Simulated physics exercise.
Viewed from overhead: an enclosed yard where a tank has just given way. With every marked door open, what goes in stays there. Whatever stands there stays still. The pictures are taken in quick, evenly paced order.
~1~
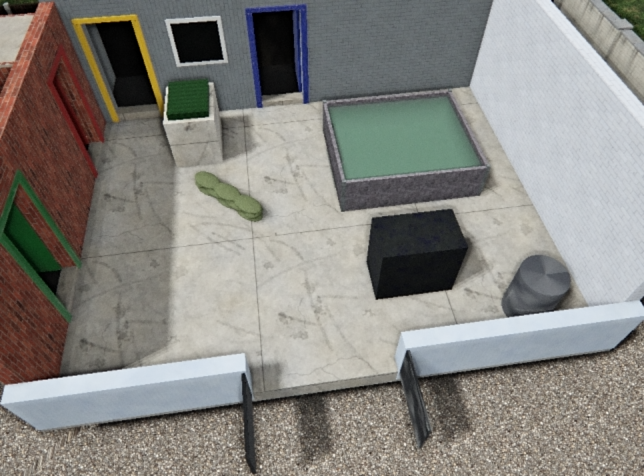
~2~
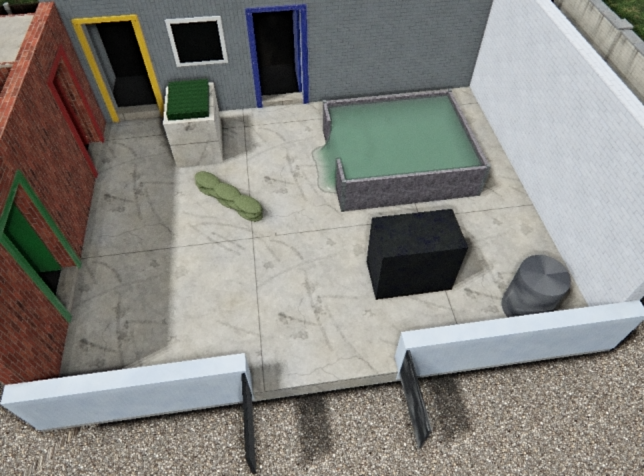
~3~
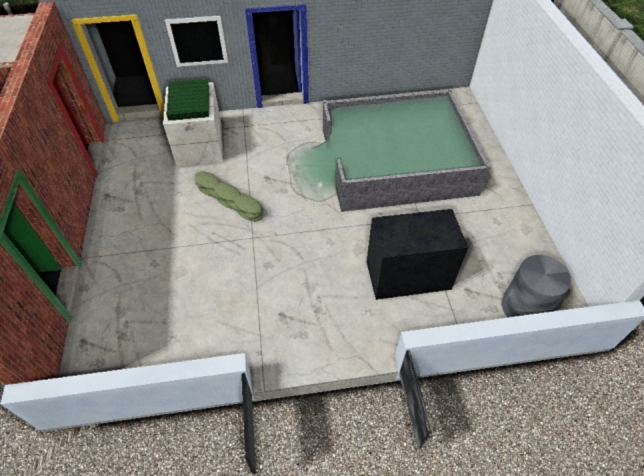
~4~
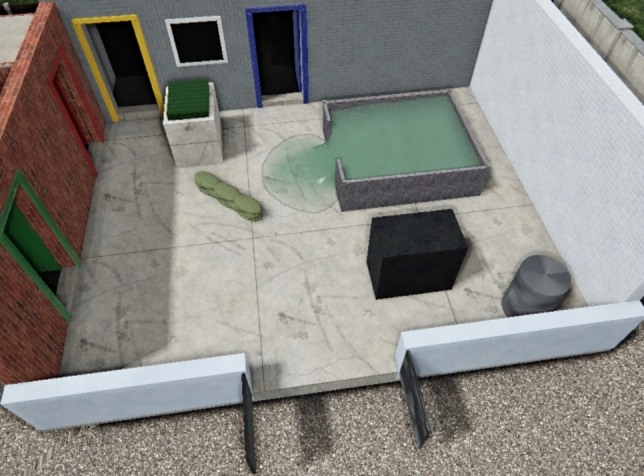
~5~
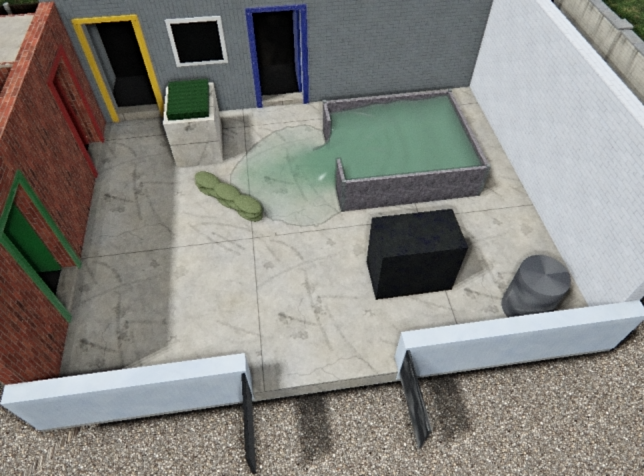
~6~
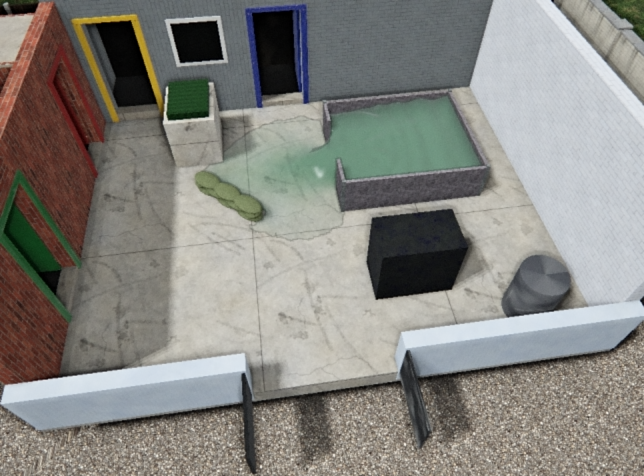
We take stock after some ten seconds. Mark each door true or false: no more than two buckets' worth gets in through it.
Blue door: True, green door: True, red door: False, yellow door: True.
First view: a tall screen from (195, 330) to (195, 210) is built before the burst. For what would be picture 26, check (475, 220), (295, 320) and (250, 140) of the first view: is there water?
Taking the points in order, they are high and dry, inundated and inundated.
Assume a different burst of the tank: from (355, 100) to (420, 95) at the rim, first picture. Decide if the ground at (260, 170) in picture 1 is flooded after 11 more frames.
Submerged.
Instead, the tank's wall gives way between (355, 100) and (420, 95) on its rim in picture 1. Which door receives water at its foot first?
Answer: The door marked blue.
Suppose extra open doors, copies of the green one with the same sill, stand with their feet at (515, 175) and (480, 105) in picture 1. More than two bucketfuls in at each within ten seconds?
Comes up short; comes up short.
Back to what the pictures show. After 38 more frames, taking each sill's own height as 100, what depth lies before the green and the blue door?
Roughly 70 % and 80 %, respectively.
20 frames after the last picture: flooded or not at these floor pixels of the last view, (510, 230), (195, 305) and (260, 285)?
As listed, the points end up high and dry, soaked and soaked.
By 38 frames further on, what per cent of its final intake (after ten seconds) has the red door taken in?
By then roughly 80 percent of the ten-second total is in.
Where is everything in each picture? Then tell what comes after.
Still water in the tank at (401, 136), in the first frame.
The front is at (328, 190), out from the gap at (335, 160), in the second frame.
The front is at (294, 154), out from the gap at (335, 161), in the third frame.
Water pours out at (335, 160) and has run to (267, 163), in the fourth frame.
The front is at (235, 177), out from the gap at (335, 160), in the fifth frame.
Water pours out at (335, 159) and has run to (203, 176), in the sixth frame.
A moment on, water covers 20 % of the floor; the blue door wet at the sill, nothing in, the green door not reached, the red door not reached, the yellow door not reached.
Next, water covers 35 % of the floor; the blue door wet at the sill, nothing in, the green door not reached, the red door under two buckets in, the yellow door wet at the sill, nothing in.
Then, water covers 55 % of the floor; the blue door wet at the sill, nothing in, the green door wet at the sill, nothing in, the red door over two buckets in, the yellow door wet at the sill, nothing in.
Later, water covers 65 % of the floor; the blue door under two buckets in, the green door wet at the sill, nothing in, the red door far over two buckets in, the yellow door wet at the sill, nothing in.
In the end, water covers 85 % of the floor; the blue door under two buckets in, the green door wet at the sill, nothing in, the red door far over two buckets in, the yellow door wet at the sill, nothing in.
